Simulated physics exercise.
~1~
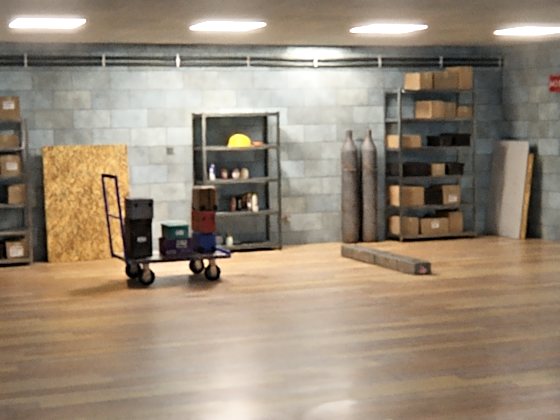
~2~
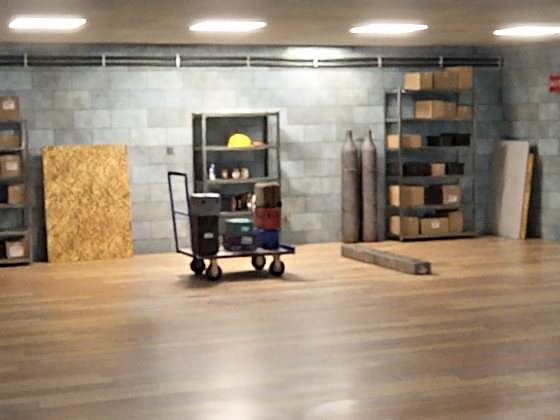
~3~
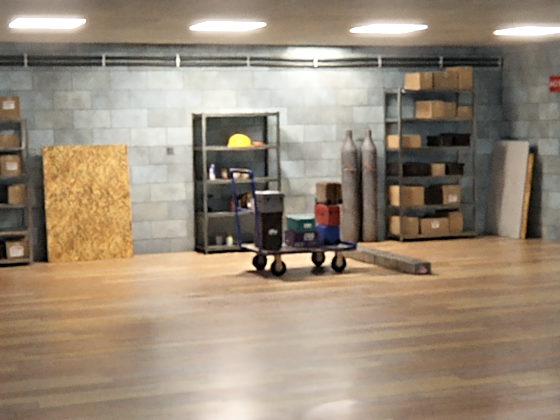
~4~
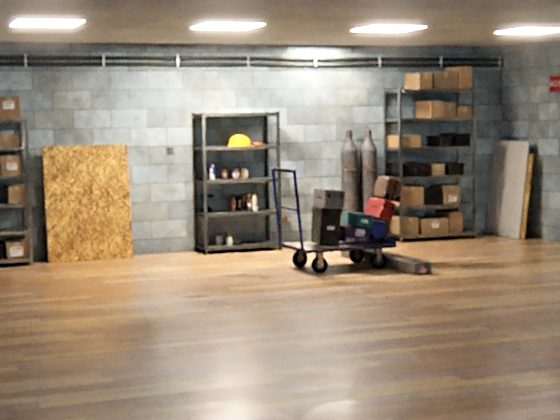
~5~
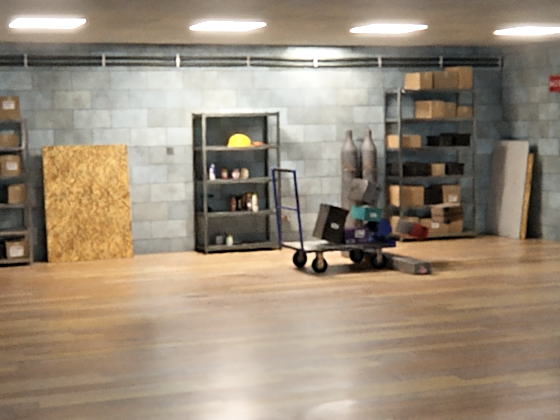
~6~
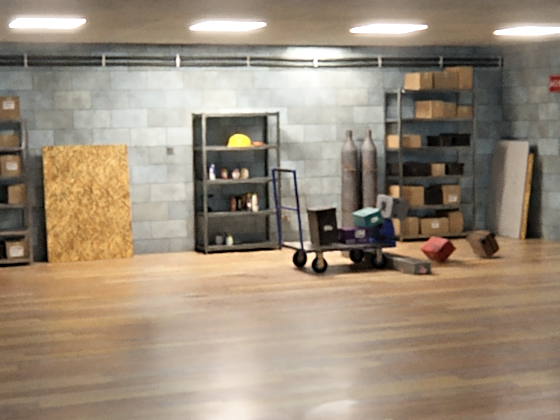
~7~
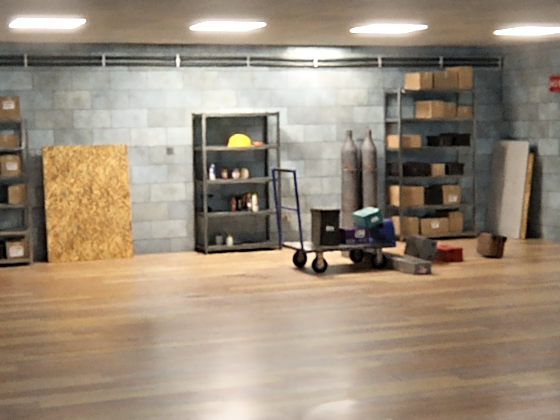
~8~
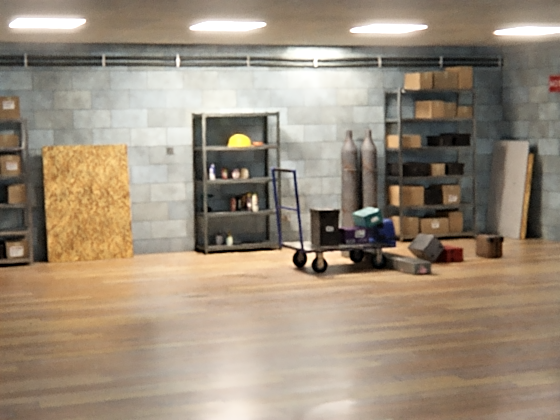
At the start, a platform trolley stacked with boxes and cases stands on the left side of a storeroom floor, with shelves along the block wall behind it. It rolls to the right, past the shelf with the yellow hard hat, toward a low kerb. At the kerb the trolley stops, and the upper part of its load tips forward. A brown case and a red box topple over the front and tumble onto the floor beyond, and a grey box follows them. By the end, those three lie past the kerb while the black and teal boxes remain on the still trolley.
